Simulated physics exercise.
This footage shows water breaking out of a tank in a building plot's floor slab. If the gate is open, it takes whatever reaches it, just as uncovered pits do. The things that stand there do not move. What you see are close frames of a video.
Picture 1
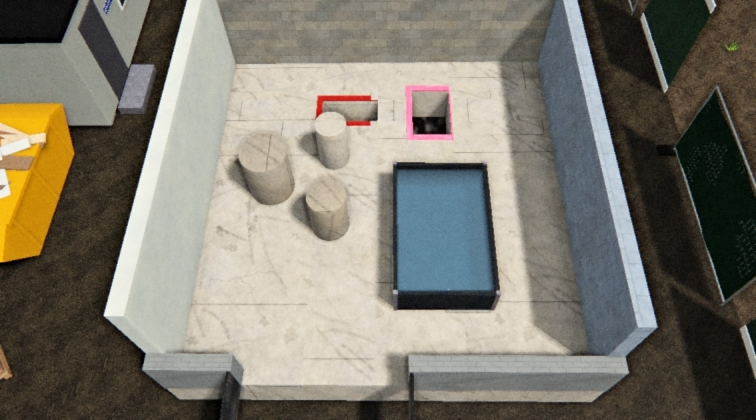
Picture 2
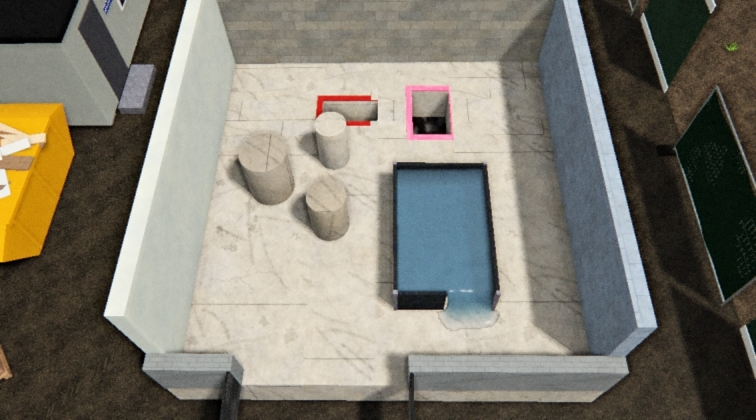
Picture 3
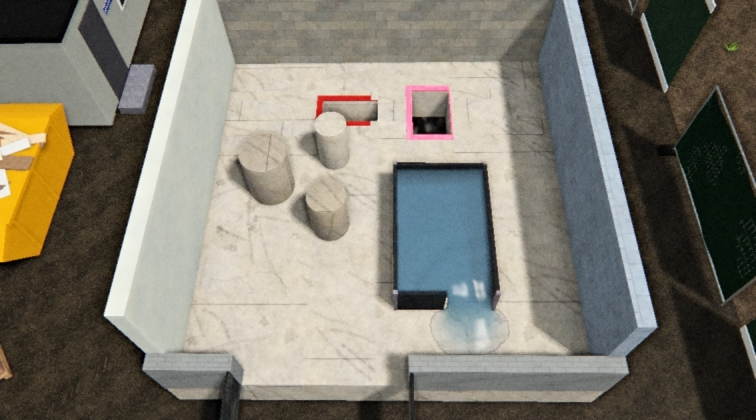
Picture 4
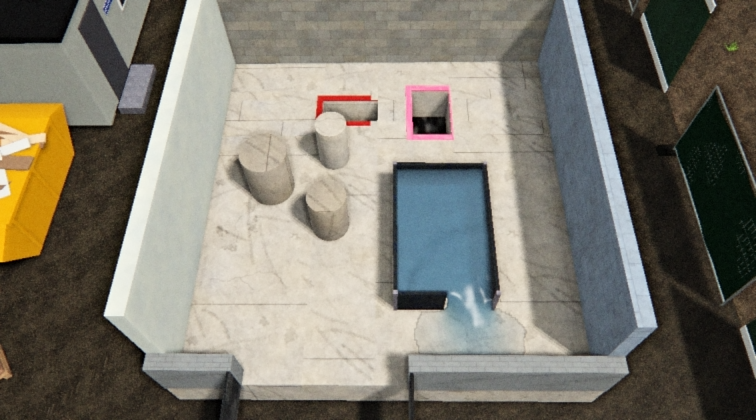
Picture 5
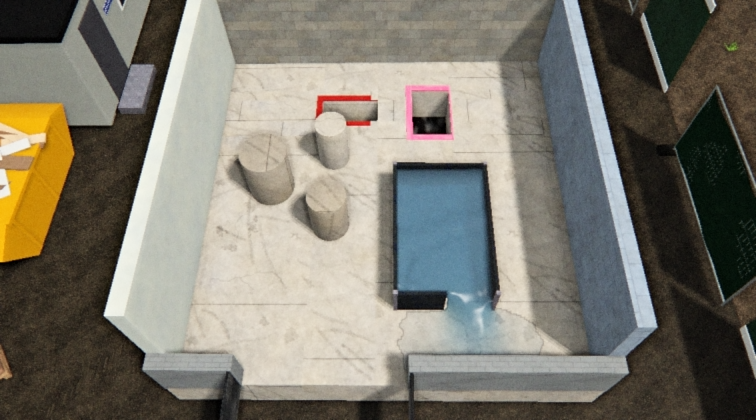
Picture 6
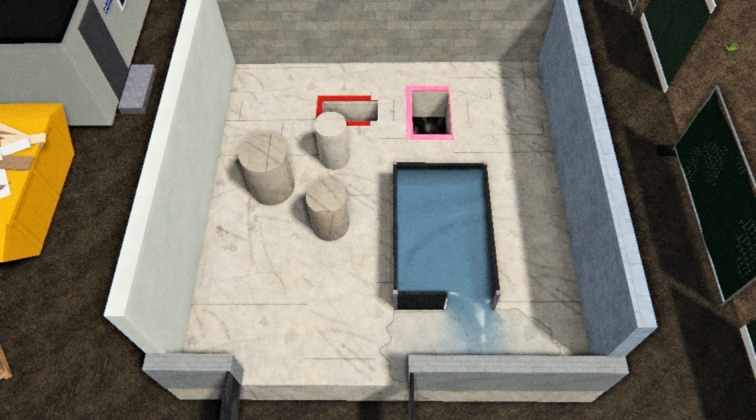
Walled concrete floor with pillars and open pits, water pouring from the front corner of a dark-rimmed tank and spreading outward.
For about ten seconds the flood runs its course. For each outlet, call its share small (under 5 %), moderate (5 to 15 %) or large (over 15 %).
The gate - moderate, the pink pit - moderate, the red pit - small.
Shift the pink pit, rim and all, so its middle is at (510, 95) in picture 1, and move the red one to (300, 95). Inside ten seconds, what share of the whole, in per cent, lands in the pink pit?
Pink: About 15 %.
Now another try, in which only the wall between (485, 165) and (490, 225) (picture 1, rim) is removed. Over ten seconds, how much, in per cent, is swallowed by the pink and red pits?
Out of every hundred parts, pink takes 15 and red takes 6.
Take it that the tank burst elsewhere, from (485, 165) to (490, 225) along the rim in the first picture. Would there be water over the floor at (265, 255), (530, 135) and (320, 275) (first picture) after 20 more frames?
Point 1: Unwetted; point 2: Inundated; point 3: Unwetted.
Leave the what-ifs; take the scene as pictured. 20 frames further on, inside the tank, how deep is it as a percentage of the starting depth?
That would be roughly 52 per cent.
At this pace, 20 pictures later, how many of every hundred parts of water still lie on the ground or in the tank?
Close to 98 in a hundred.
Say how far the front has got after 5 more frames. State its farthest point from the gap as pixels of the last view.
Somewhere around (321, 369).
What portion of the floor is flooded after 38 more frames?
Some 65 per cent.
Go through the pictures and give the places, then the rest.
In the first frame, still water in the water tank at (443, 227).
In the second frame, water pours out at (468, 302) and has run to (493, 317).
In the third frame, water pours out at (468, 303) and has run to (453, 350).
In the fourth frame, the front is at a hidden place, out from the gap at (468, 303).
In the fifth frame, the front is at a hidden place, out from the gap at (468, 303).
In the sixth frame, water pours out at (468, 303) and has run to a hidden place.
A moment on, water covers 10 % of the floor; the gate 0 %, the pink pit 0 %, the red pit 0 %.
Next, water covers 25 % of the floor; the gate 1 %, the pink pit 0 %, the red pit 0 %.
Then, water covers 50 % of the floor; the gate 3 %, the pink pit 0 %, the red pit 0 %.
Later, water covers 65 % of the floor; the gate 5 %, the pink pit 2 %, the red pit 0 %.
In the end, water covers 80 % of the floor; the gate 8 %, the pink pit 8 %, the red pit 2 %.
